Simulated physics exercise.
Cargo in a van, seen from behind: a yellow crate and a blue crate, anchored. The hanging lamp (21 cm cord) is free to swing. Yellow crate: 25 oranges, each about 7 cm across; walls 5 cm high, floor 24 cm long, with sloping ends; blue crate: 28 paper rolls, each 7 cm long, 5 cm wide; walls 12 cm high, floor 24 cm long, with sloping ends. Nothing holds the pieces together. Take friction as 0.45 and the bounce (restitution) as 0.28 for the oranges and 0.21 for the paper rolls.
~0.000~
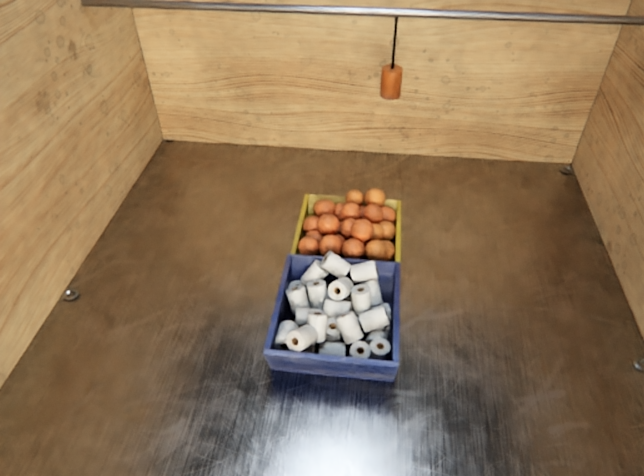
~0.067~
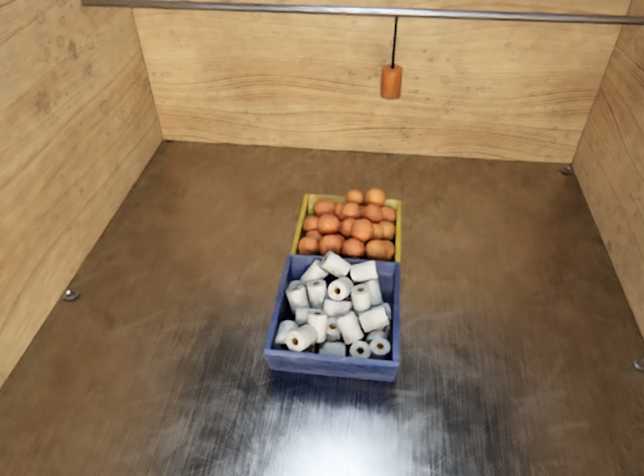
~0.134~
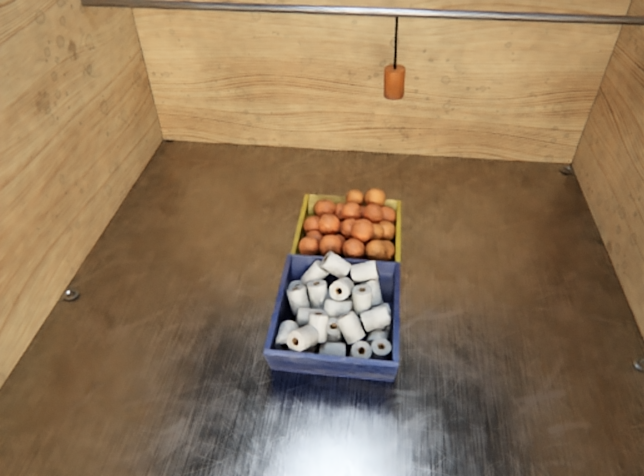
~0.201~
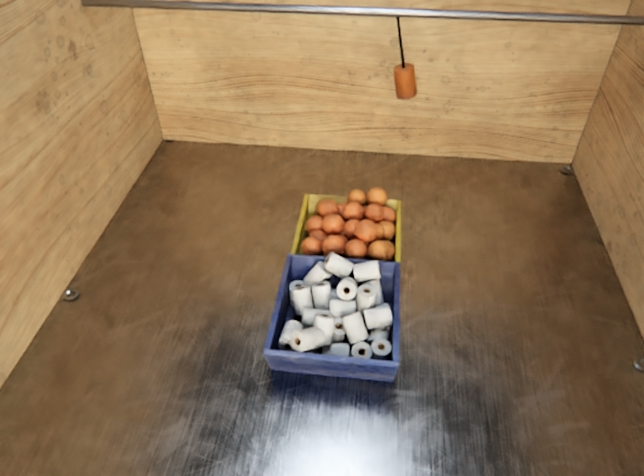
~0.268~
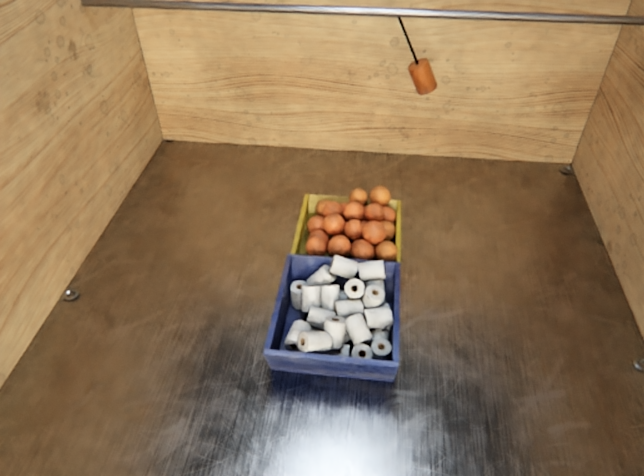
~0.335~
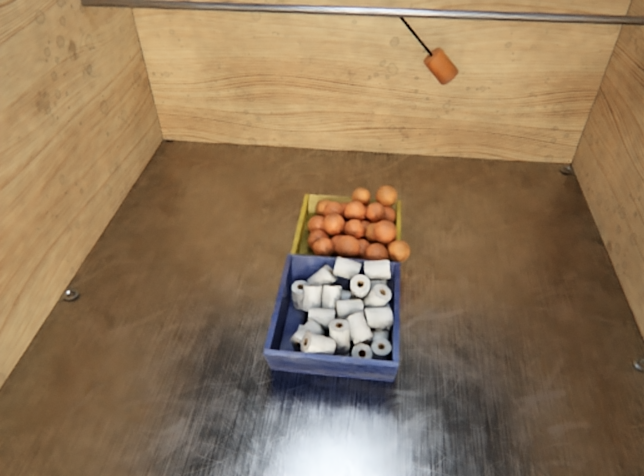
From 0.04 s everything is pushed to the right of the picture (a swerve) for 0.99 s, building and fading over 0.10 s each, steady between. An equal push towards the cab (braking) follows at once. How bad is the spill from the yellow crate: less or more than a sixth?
More than a sixth of the oranges leave the yellow crate.
After 0.70 s, the yellow crate is down by 7 of 25 and the blue crate has all 28.
After 1.16 s, the yellow crate is down by 10 of 25 and the blue crate has all 28.
After 1.80 s, the yellow crate is down by 12 of 25 and the blue crate has all 28.
Outcome (at 2.62 s), the yellow crate is down by 12 of 25 and the blue crate has all 28. Asked share, 12 of 25, 48 per cent.
